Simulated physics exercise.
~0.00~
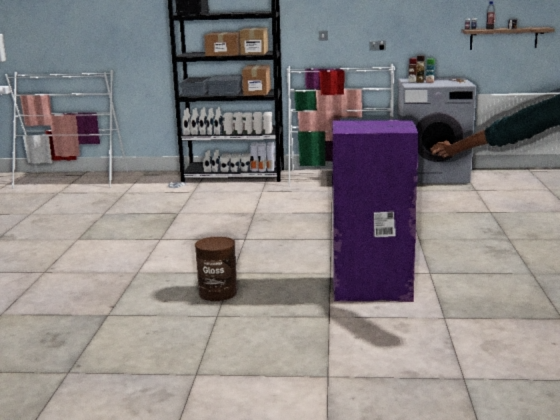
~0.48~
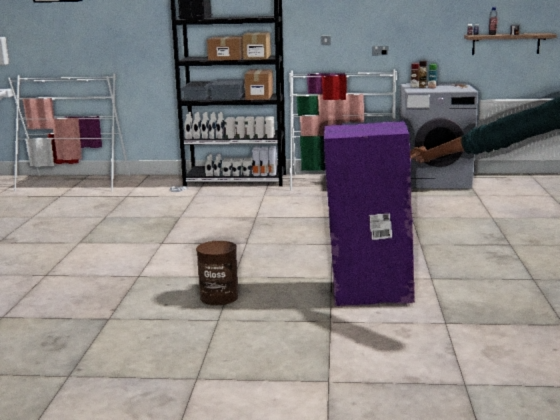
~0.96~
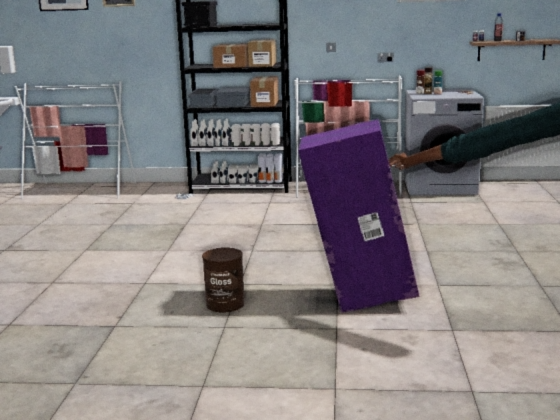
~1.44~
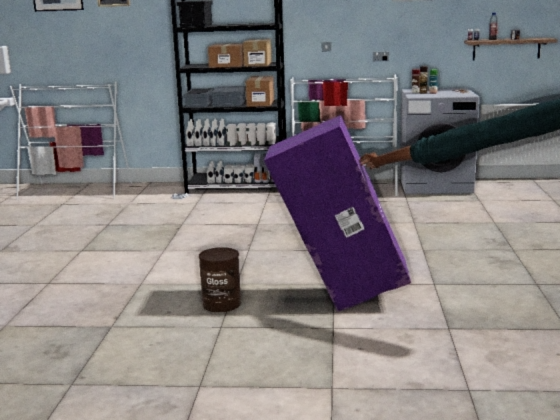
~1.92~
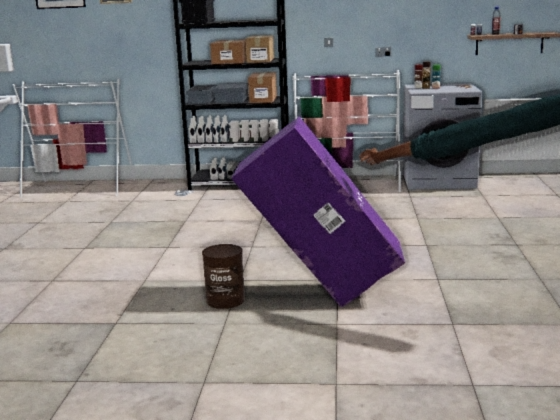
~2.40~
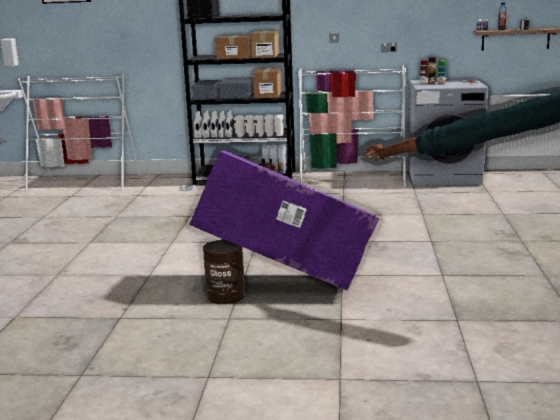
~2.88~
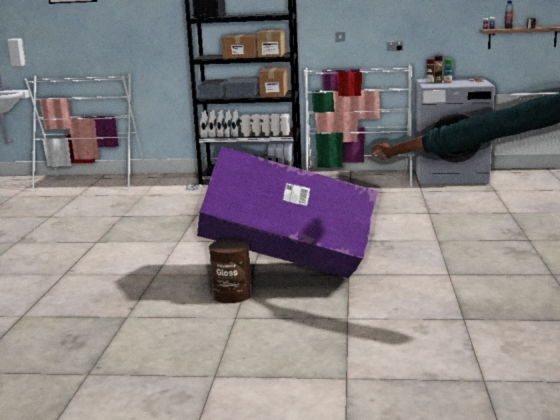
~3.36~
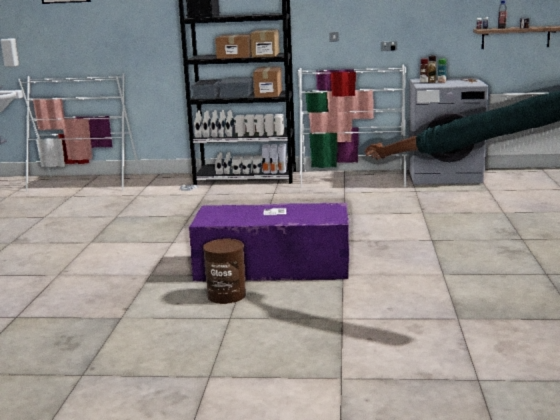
Hand pushing a tall purple box, which tips left onto a brown pail, then drops onto its side behind the upright pail.
